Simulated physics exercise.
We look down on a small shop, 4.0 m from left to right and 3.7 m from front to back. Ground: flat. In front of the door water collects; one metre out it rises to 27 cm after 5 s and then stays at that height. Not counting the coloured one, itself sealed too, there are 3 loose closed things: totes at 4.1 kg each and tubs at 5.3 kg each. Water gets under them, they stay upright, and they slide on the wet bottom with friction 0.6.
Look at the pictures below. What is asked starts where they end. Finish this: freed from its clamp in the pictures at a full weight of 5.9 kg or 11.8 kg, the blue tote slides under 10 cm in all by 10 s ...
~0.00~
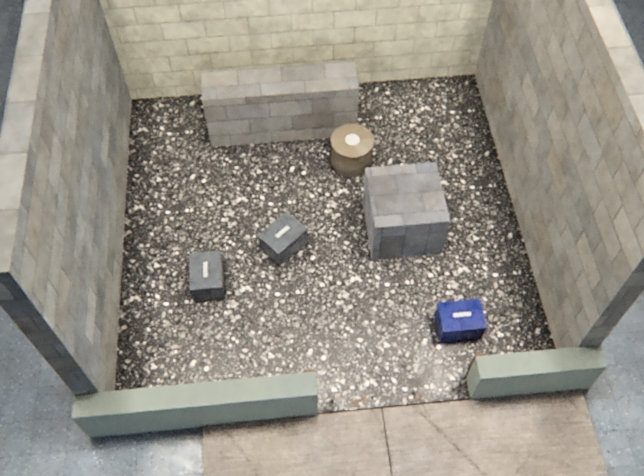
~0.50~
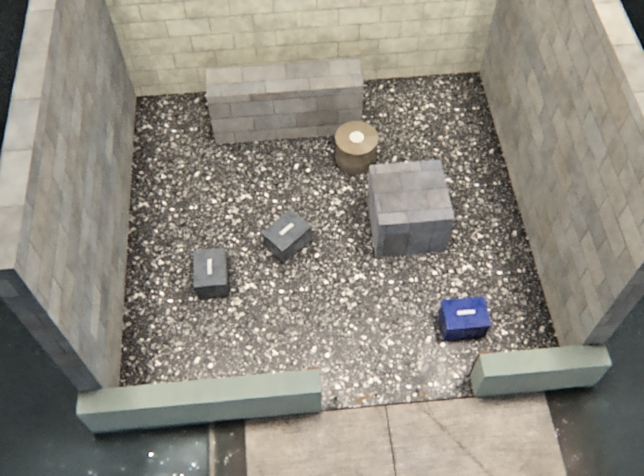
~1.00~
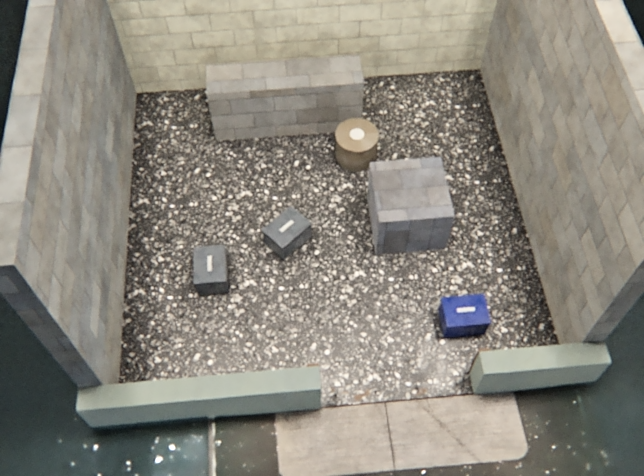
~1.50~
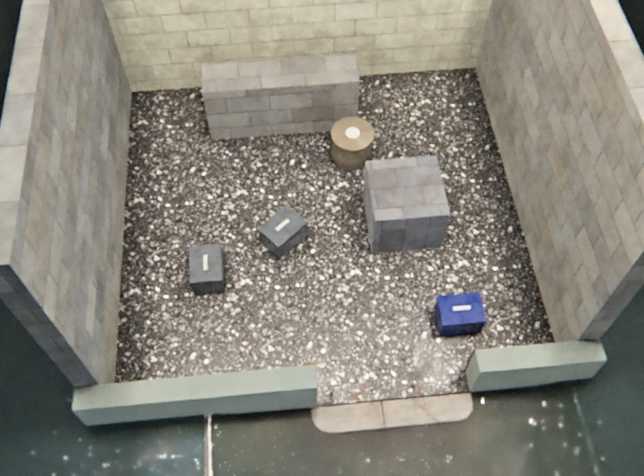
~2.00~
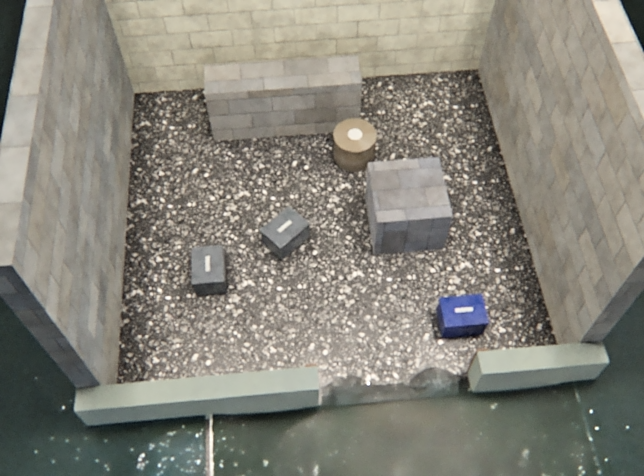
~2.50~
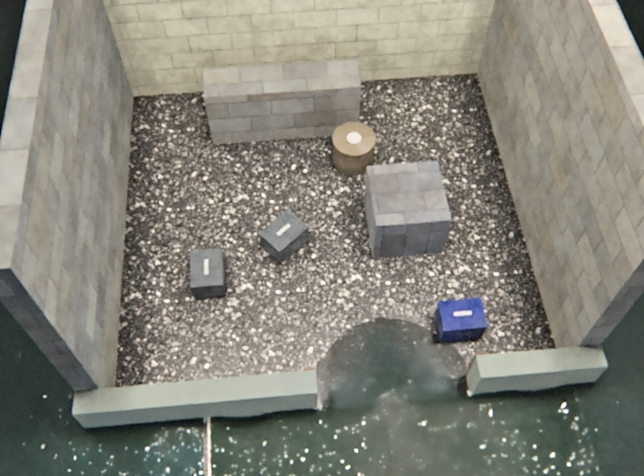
At neither weight.
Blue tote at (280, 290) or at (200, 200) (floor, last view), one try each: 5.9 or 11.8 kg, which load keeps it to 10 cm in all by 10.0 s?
First try, both options fail; second try, both options fail.
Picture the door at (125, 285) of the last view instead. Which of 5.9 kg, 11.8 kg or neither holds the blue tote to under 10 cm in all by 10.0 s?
Short version: Neither mass is sufficient.
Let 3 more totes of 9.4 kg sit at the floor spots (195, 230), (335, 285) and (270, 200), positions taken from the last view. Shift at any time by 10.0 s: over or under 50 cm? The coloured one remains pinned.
Listed in order, they go over the bar, over the bar, over the bar.
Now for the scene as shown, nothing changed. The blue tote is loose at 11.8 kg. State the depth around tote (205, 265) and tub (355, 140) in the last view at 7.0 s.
Close to 2 and 3 centimetres.
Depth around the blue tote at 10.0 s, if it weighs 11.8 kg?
12 cm, roughly.
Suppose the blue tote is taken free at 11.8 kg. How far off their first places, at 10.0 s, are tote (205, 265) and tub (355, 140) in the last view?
In that order: 60 cm, 40 cm.
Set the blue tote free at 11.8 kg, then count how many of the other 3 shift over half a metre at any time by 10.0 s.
The total is 3.
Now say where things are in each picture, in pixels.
The first frame shows the blue tote at (462, 315), on the bottom; 0.0 m2 under water; 0 of 4 have shifted.
The second frame shows the blue tote at (466, 313) rests on the ground; 0.0 m2 under water; 0 of 4 have shifted.
The third frame shows the blue tote at (466, 310), on the bottom; water covers 0.0 m2; 0 of 4 have shifted.
The fourth frame shows the blue tote at (462, 308) rests on the ground; 0.0 m2 under water; 0 of 4 have shifted.
The fifth frame shows the blue tote at (464, 310) rests on the ground; water covers 0.0 m2; 0 of 4 have shifted.
The sixth frame shows the blue tote at (463, 314) rests on the ground; 0.6 m2 under water; 0 of 4 have shifted.
After 3.5 s the blue tote would be 0 cm from its start with 5.9 kg and 0 cm from its start with 11.8 kg; 2 cm of water round it then.
After 4.5 s the blue tote would be 38 cm from its start with 5.9 kg and 3 cm from its start with 11.8 kg; 6 cm of water round it then.
After 7.0 s the blue tote would be 32 cm from its start with 5.9 kg and 65 cm from its start with 11.8 kg; 10 cm of water round it then.
After 10.0 s the blue tote would be 46 cm from its start with 5.9 kg and 54 cm from its start with 11.8 kg; 12 cm of water round it then.
